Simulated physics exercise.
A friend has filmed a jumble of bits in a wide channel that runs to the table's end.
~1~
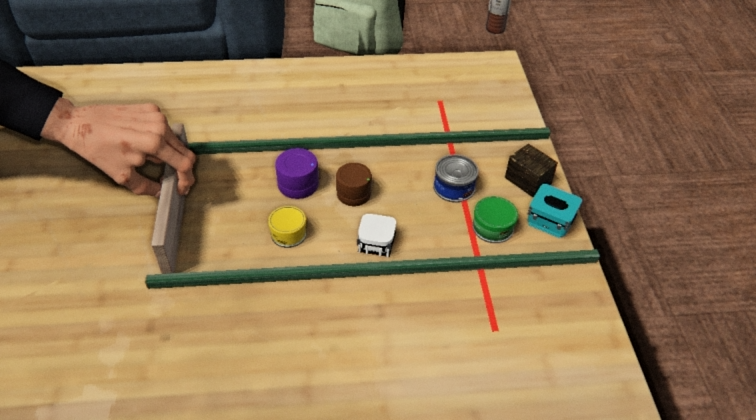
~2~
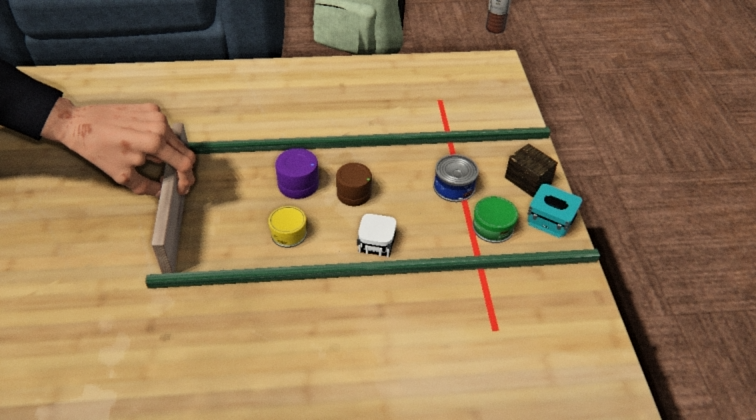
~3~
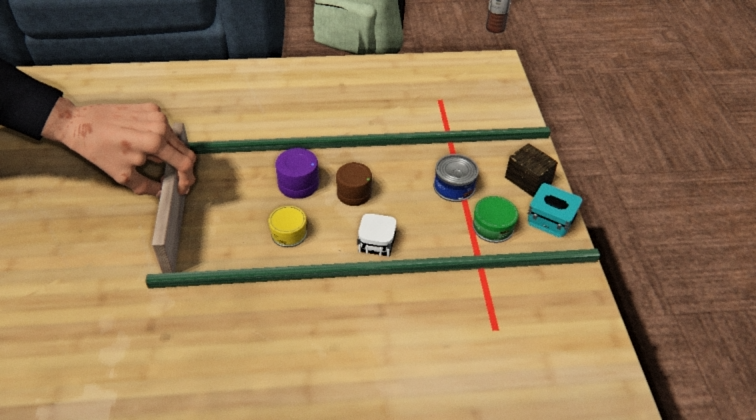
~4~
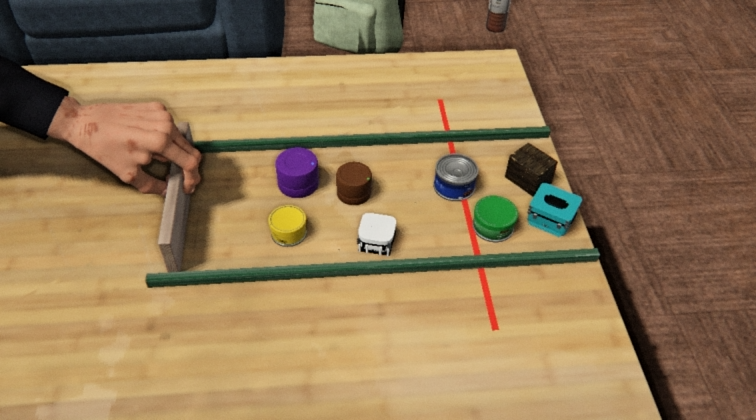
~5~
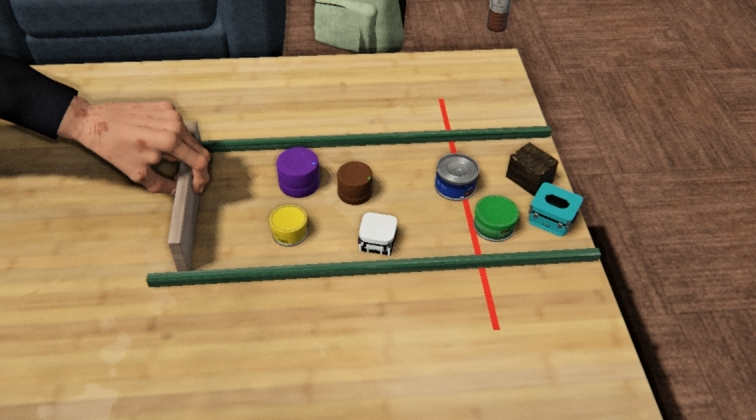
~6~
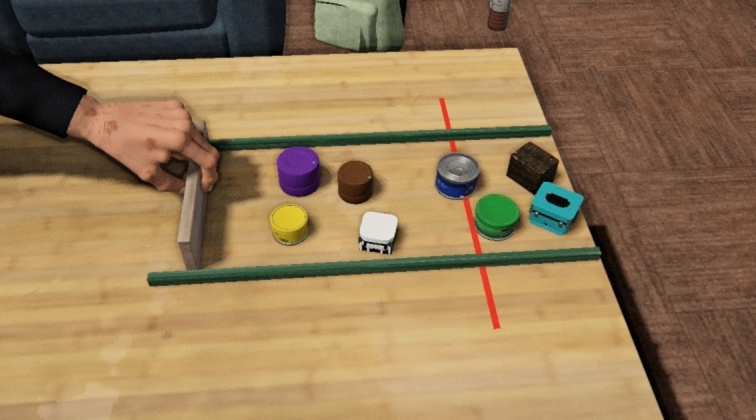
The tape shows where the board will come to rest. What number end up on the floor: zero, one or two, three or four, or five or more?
The number that fall off is zero.
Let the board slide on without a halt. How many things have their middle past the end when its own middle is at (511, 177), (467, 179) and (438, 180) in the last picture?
The counts: 2, 0 and 0.
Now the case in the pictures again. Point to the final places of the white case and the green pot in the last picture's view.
First (494, 240), then (528, 219).
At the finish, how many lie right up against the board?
4 of them.
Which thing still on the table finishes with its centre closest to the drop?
That is the turquoise case.
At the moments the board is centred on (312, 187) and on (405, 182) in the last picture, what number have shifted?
The counts are 3 and 5.
A little later, none off yet; turquoise case at rest near (555, 209); black block at rest near (532, 168); green pot at rest near (496, 218).
When it is over, the number that fall off is zero.
